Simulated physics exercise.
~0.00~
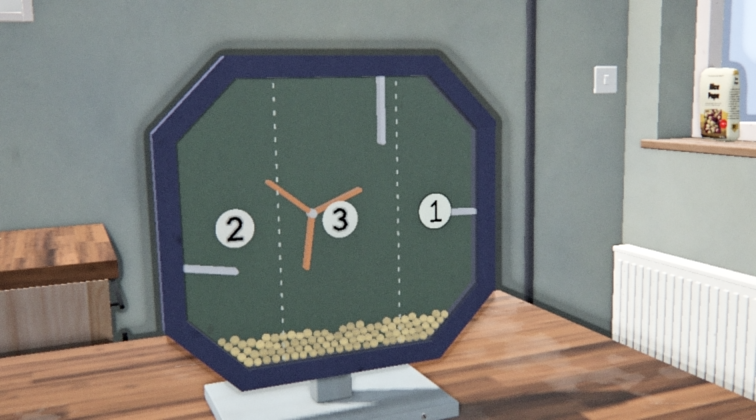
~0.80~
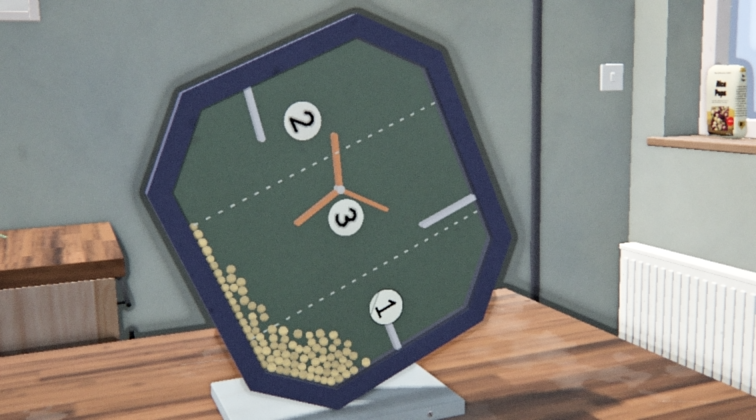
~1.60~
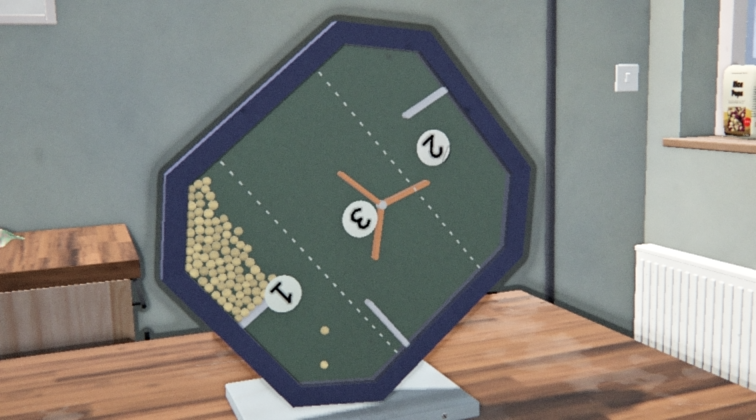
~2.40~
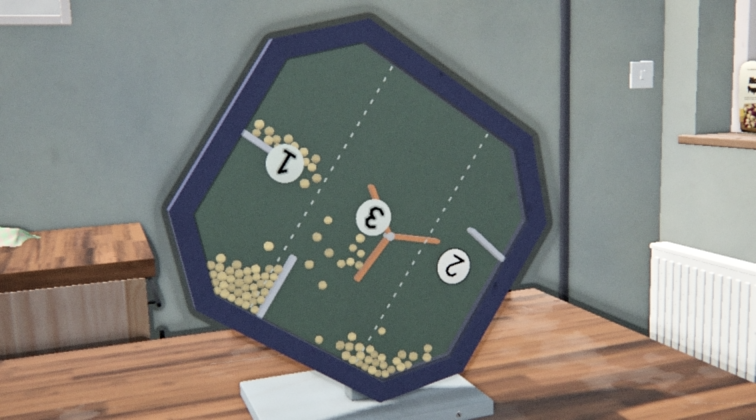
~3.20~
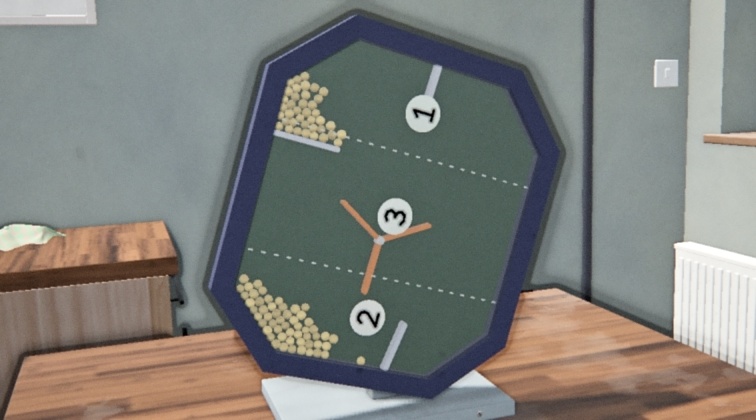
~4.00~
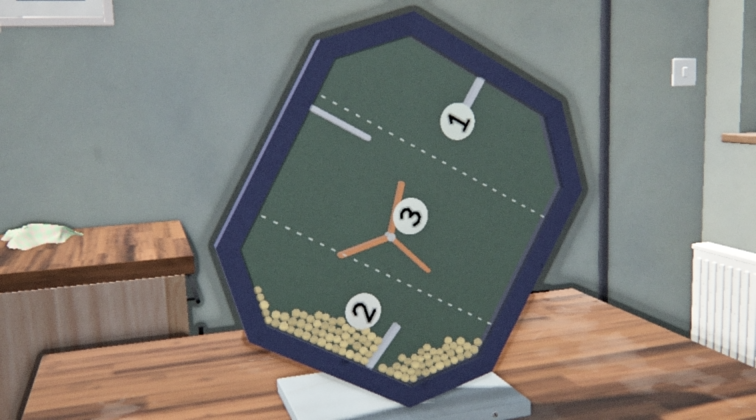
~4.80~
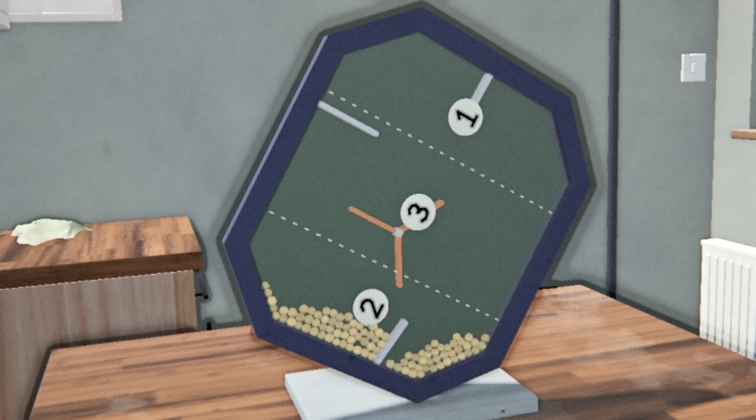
In a grey-walled room with a radiator at right, seen from the front with a slight pan left, an upright eight-sided box with a dark blue frame stands on a pale base on a wooden table. Pale yellow beans lie along the bottom of its green face, which has numbered discs, dashed lines, grey bars and an orange three-armed spinner. The box turns clockwise, and the beans slide left and gather beside disc one. Turning further, they spill past the spinner, some caught by a bar. Finally it stops tilted, the beans settled at the bottom in strip two.
